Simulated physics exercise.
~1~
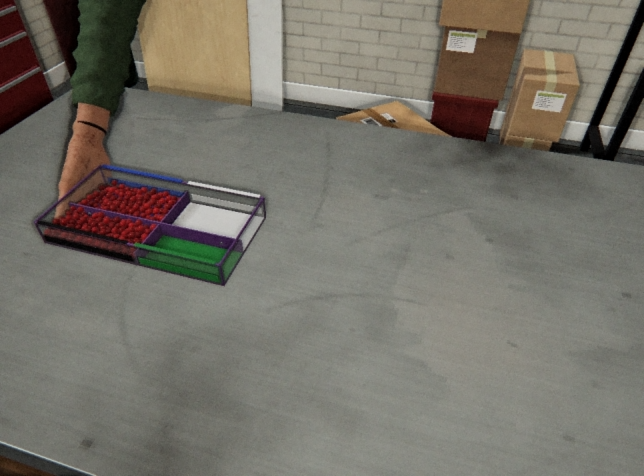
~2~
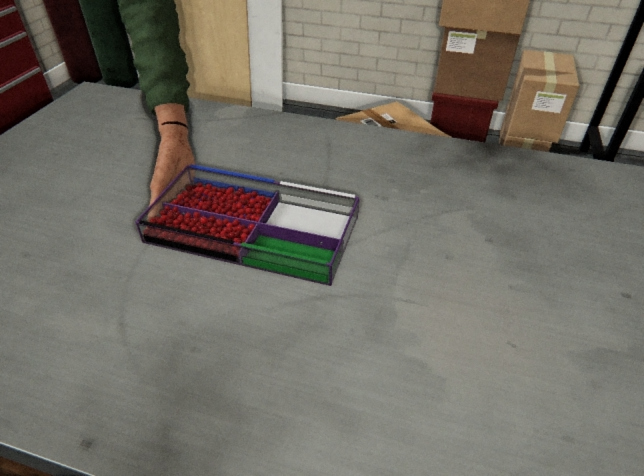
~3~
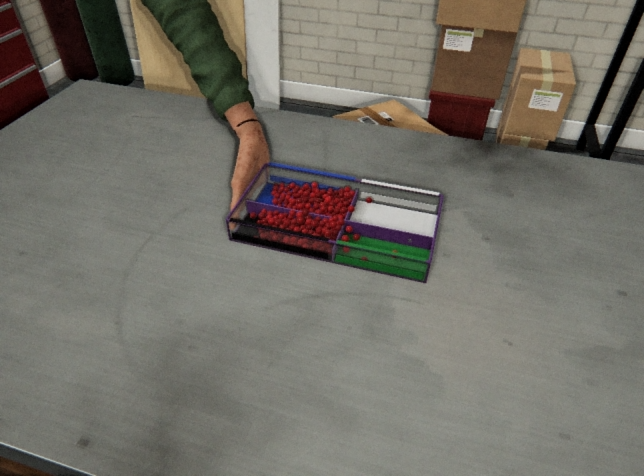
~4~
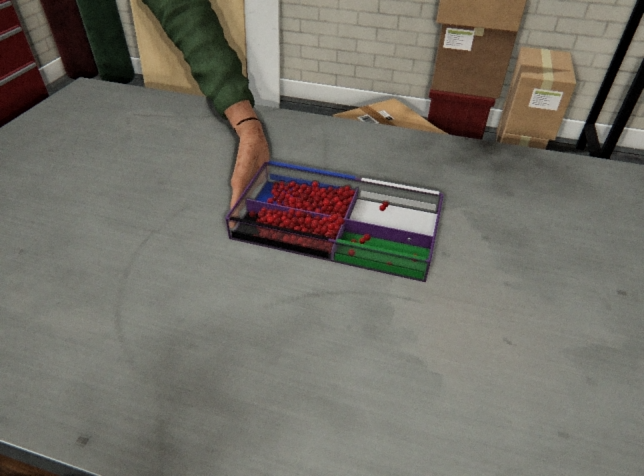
The footage shows a hand sliding a clear, divided tray of red cranberries rightward across a grey table until it stops. The berries shift toward the right within their compartments, and a few spill onto the white and green sections, where they lie as the tray rests.
